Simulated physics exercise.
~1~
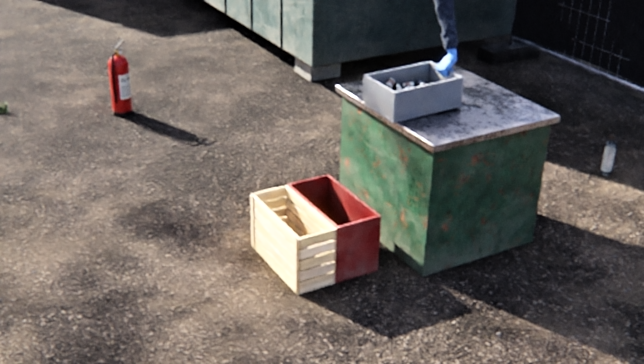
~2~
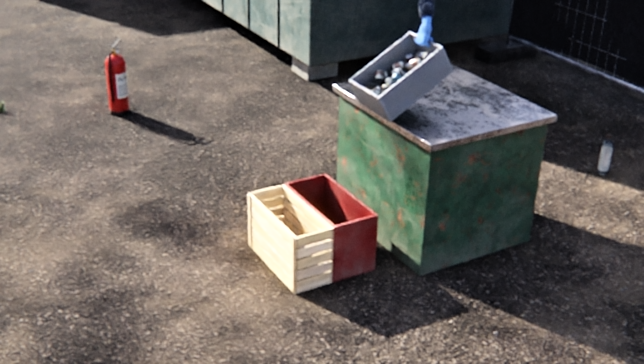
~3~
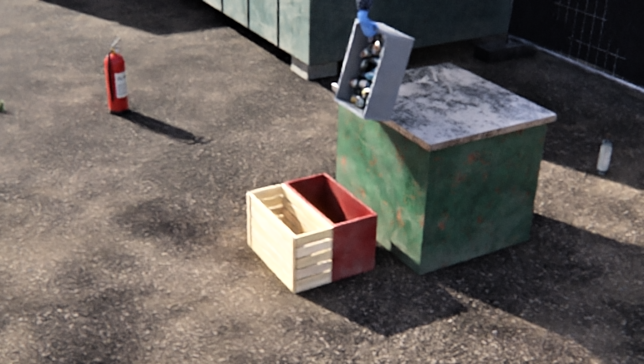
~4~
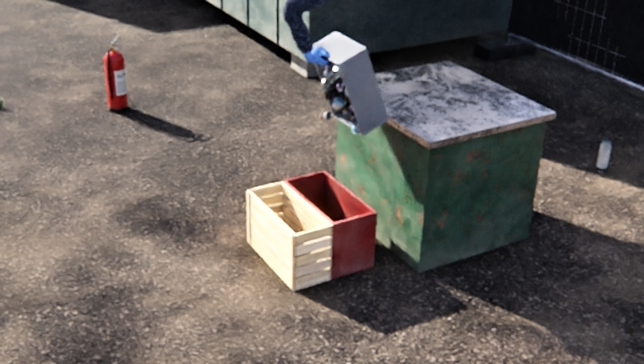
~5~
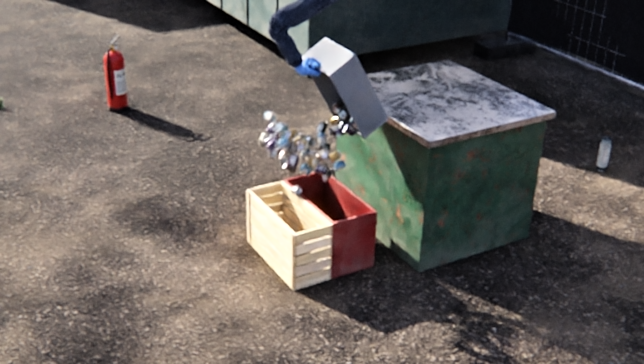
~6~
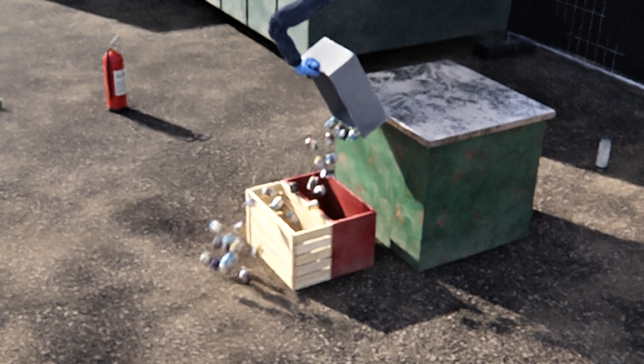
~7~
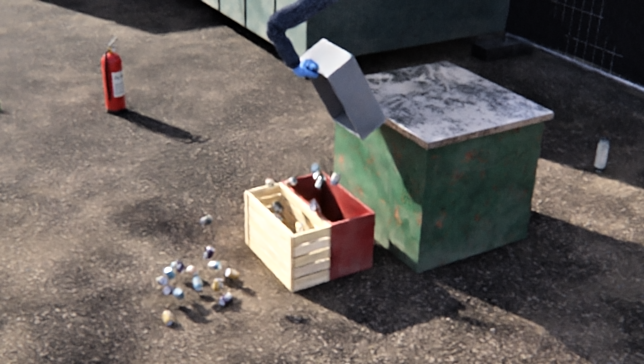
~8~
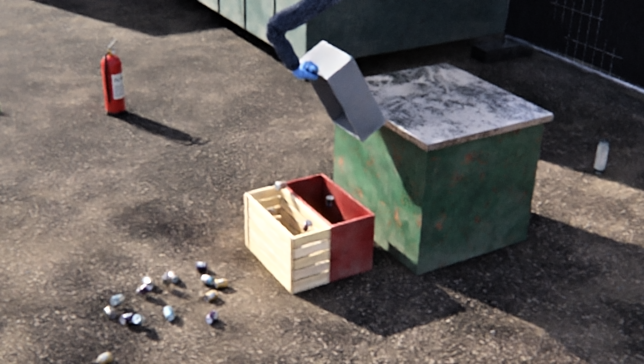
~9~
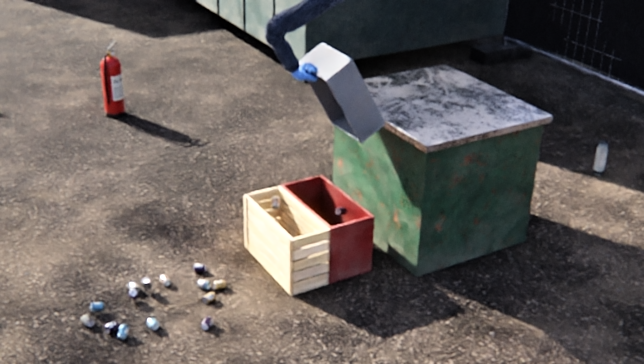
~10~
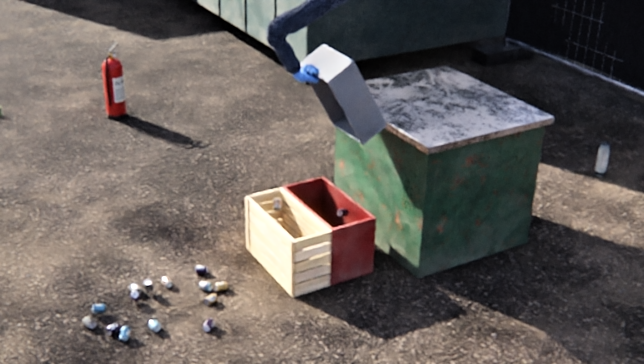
A grey box full of small cans sits on a green bench with a mottled top, seen from above on dark, sunlit asphalt. In front of the bench stand a red box and, to its left, a pale wooden tub, with a red fire extinguisher farther back. A blue-tipped arm lifts the grey box, swings it left and tips it past upright. The cans spill out in a cluster, some dropping into the red box and wooden tub, others flying past the tub. These scatter leftward and settle on the ground, while the emptied box stays held upside down.
